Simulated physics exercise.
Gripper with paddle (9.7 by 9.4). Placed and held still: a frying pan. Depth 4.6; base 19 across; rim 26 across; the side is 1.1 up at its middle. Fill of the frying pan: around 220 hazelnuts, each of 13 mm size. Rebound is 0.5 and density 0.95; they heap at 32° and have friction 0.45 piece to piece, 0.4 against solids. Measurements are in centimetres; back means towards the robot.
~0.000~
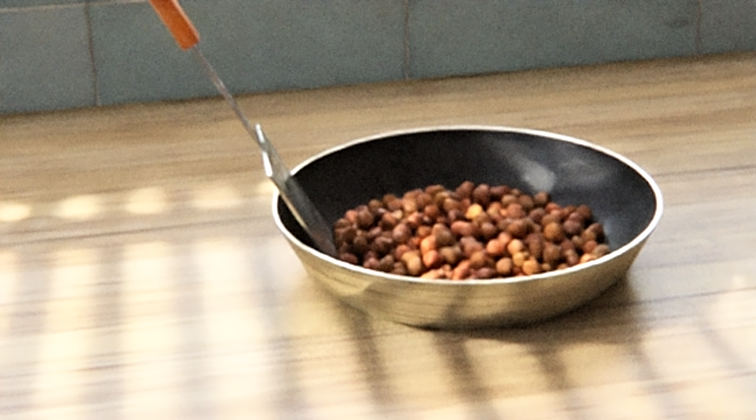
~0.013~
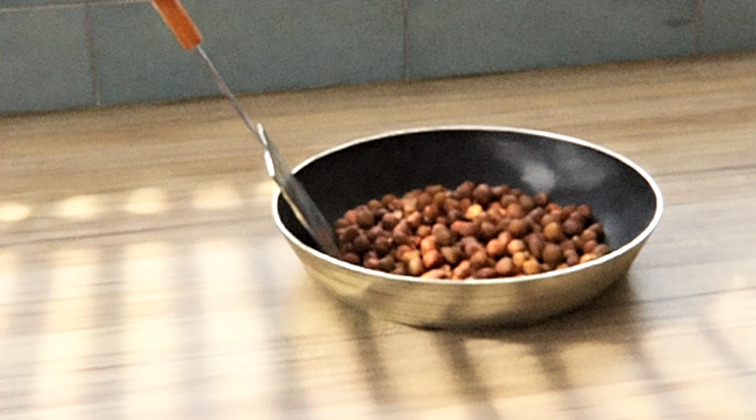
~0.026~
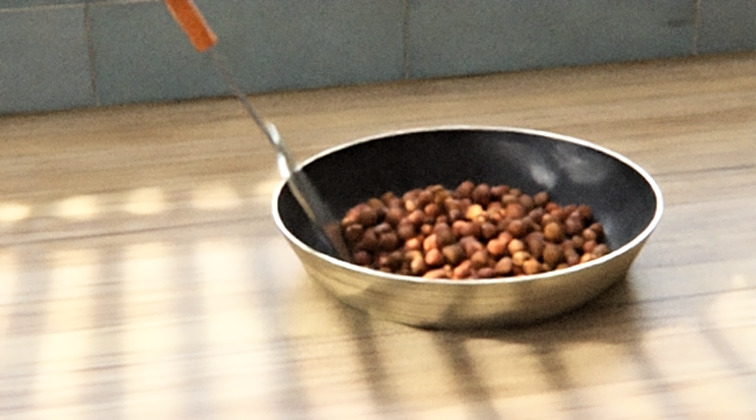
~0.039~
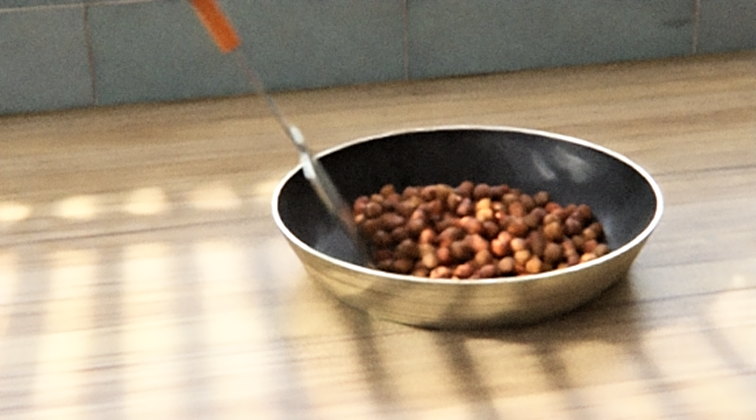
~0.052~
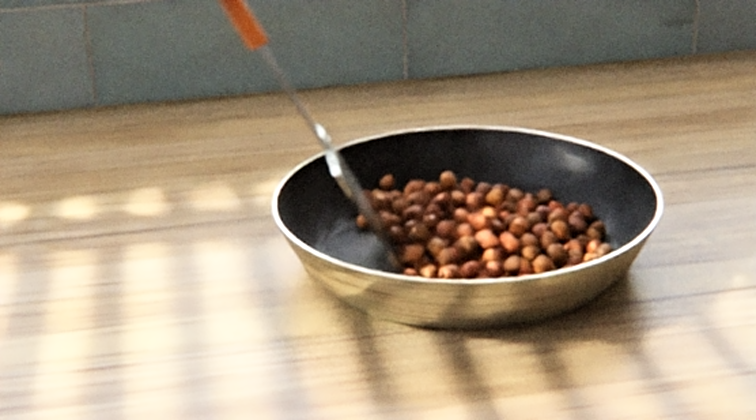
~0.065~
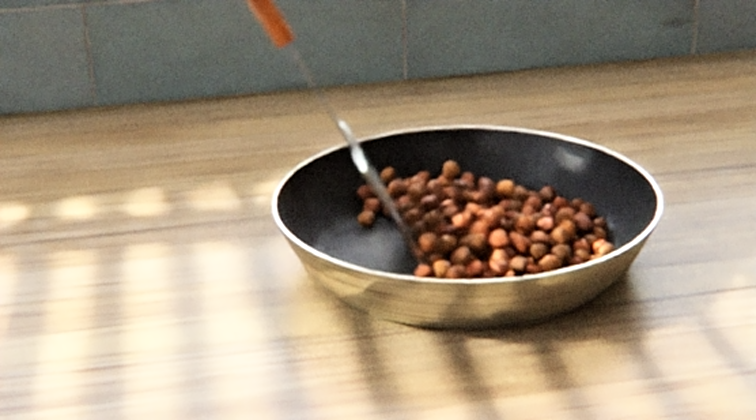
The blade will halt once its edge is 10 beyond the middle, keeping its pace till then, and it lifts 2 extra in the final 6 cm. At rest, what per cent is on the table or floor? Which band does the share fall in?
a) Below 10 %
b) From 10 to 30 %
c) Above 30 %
(c) Above 30 %.
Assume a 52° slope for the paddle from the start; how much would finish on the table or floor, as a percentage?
It would then be close to 40 %.
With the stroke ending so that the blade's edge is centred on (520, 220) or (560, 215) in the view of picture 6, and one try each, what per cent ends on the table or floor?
Around 5 per cent for the first try and 15 per cent for the second.
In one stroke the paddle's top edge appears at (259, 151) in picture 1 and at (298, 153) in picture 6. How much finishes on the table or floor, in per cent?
30 %.
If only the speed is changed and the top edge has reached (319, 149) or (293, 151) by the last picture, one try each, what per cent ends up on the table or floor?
Respectively, around 30 and 20 per cent.
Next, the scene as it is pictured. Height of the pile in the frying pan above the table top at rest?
About 3.0 cm.
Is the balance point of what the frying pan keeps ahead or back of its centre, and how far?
What stays is shifted forward by around 4.5 cm.
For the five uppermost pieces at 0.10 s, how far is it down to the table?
Around 5 cm above the table.
After 0.10 s, sloping 62°, highest piece 6 above the table; 217 in the frying pan.
After 0.13 s, sloping 62°, highest piece 7 above the table; 216 in the frying pan, 1 on the blade or in flight.
After 0.34 s, sloping 62°, highest piece 29 above the table; 134 in the frying pan, 18 on the table or floor, 65 on the blade or in flight.
After 1.39 s, sloping 62°, highest piece 3 above the table; 134 in the frying pan, 83 on the table or floor.
In the end, 134 in the frying pan, 83 on the table or floor. That is 38 % on the table or floor.
